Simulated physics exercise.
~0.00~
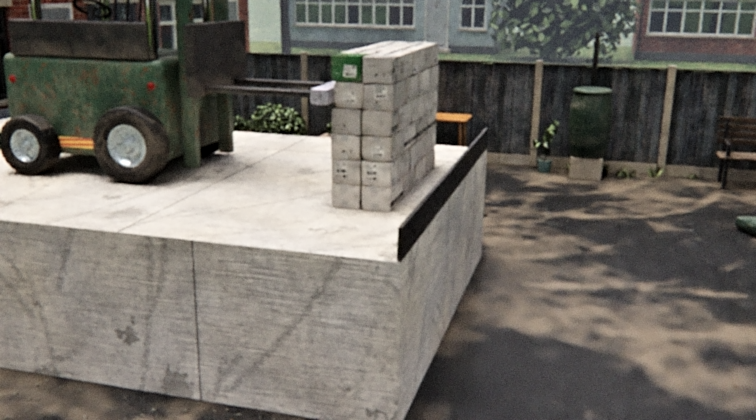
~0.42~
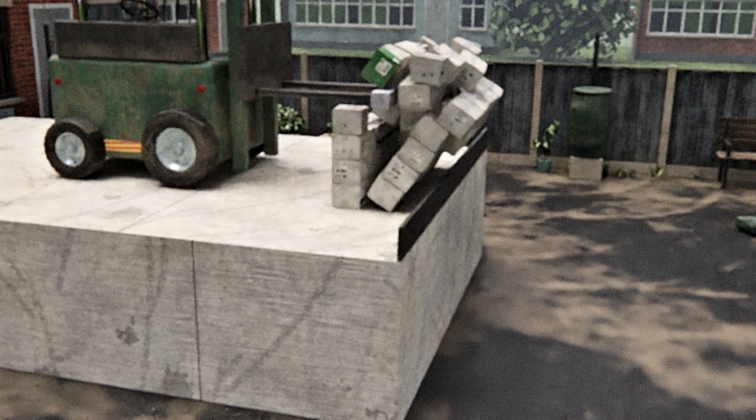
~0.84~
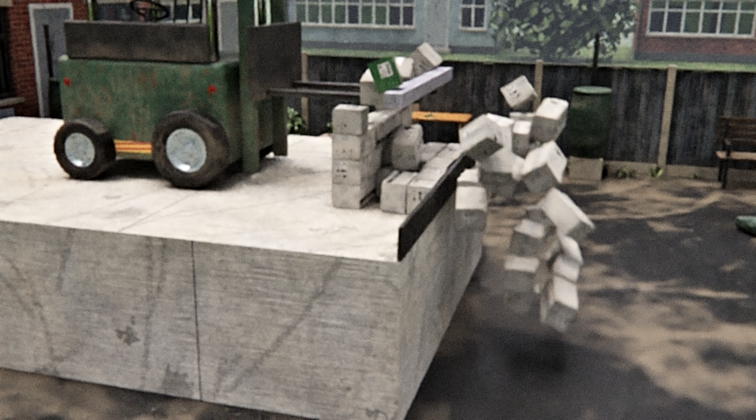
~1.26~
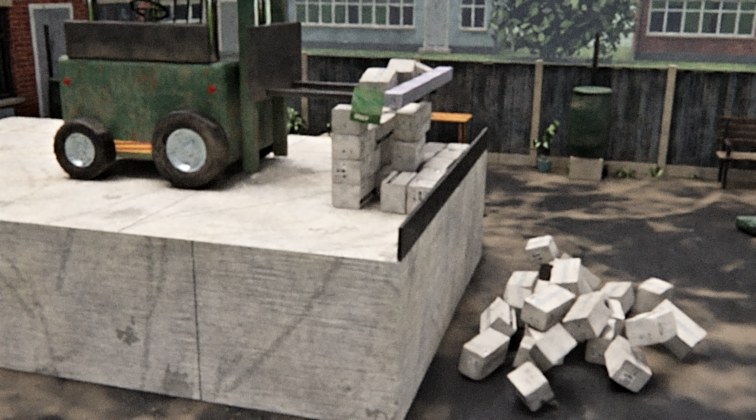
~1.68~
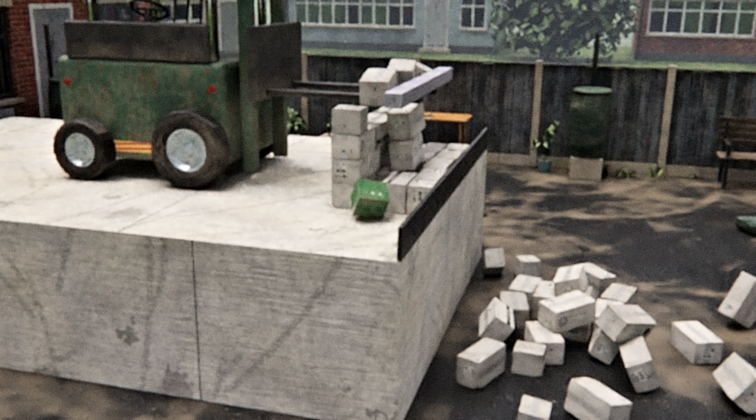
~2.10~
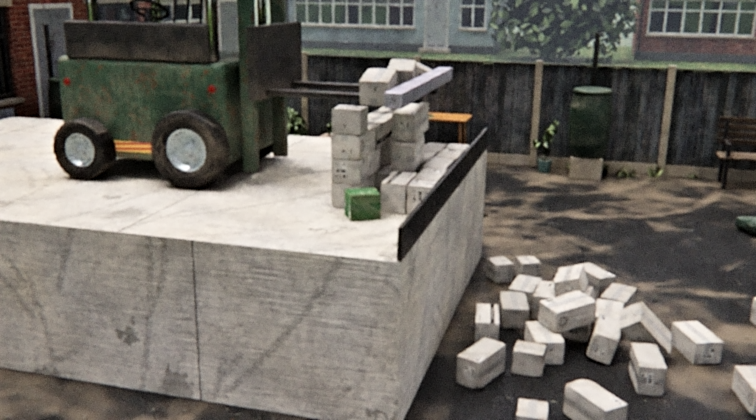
A green forklift rolls right across a raised concrete deck, pushing a beam into the upper part of a tall stack of pale parcels topped with a green one. The stack buckles and leans toward the low board at the edge. The truck stops as many parcels topple over the board and drop in a tumbling stream to the ground. They spread into a loose heap below, while the green parcel slips off the remaining stack onto the deck. It settles beside the parcels still standing, with the beam resting tilted among them.
